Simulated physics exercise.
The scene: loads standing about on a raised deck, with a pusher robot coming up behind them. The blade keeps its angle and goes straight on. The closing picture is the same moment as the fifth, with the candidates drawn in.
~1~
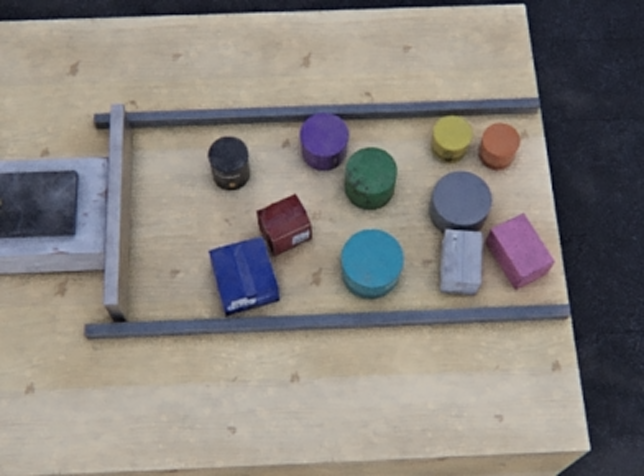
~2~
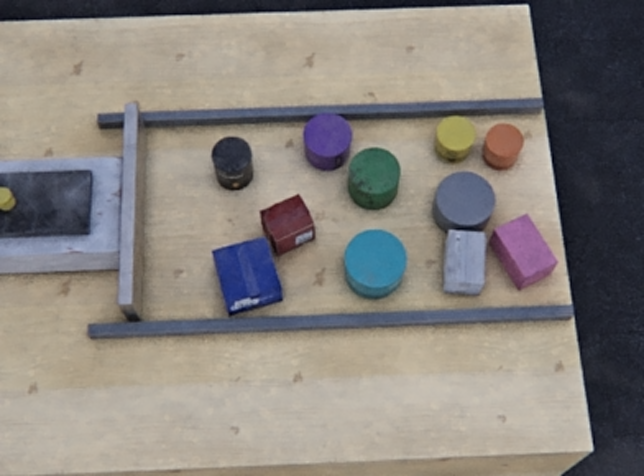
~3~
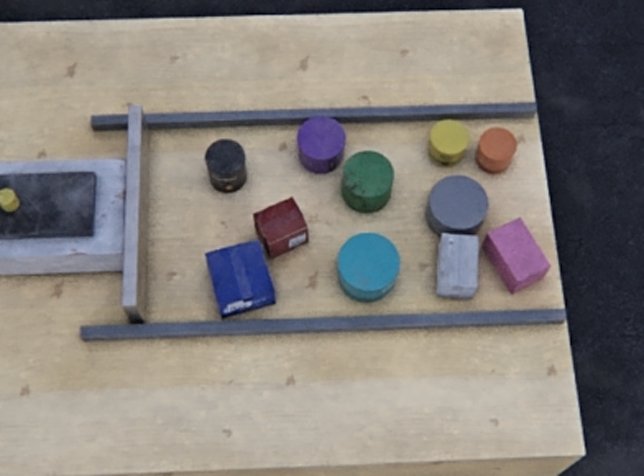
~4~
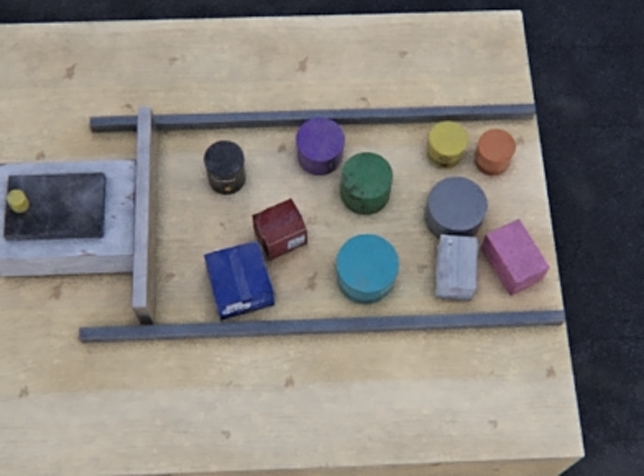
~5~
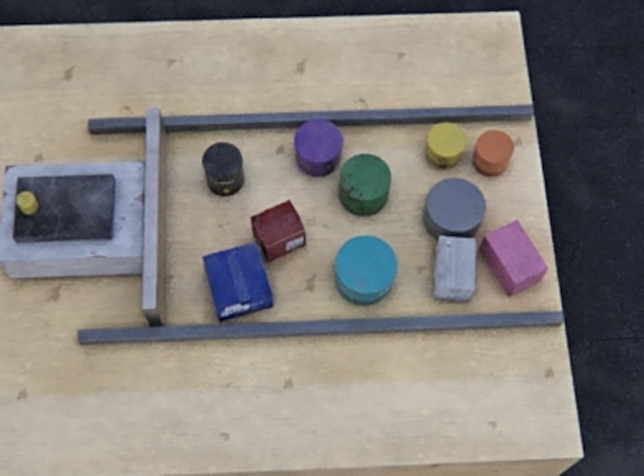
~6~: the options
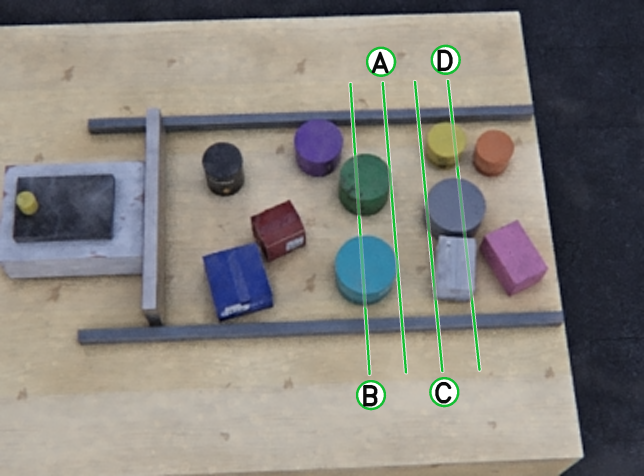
A grey pusher robot with a wide front bar is at the left of a pale wooden deck, seen from high above. Between two dark rails stand black, purple, green, yellow and orange pails or canisters towards the back, a grey one at right, turquoise nearer the front, and red, blue, pale grey and pink boxes. The robot creeps right, touching none of the still loads, while the camera shifts slightly.
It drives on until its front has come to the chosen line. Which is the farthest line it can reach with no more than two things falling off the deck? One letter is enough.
At C, and not beyond.
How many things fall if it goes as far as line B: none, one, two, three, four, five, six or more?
By then, none.
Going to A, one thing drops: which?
The pink crate.
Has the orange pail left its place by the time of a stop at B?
No.
On the marked copy, A at (394, 219); B at (359, 220); C at (428, 218); D at (463, 217).
With C. Early on, robot (174, 203); blue parcel (291, 283); black pail (280, 168).
Further on, robot (276, 200); pink crate (532, 254); white parcel (498, 265).
At the end, robot (350, 197); pink crate over the edge; white parcel over the edge; two fallen.
As for the rest, A is within the limit but short; B is within the limit but short; D drops three.
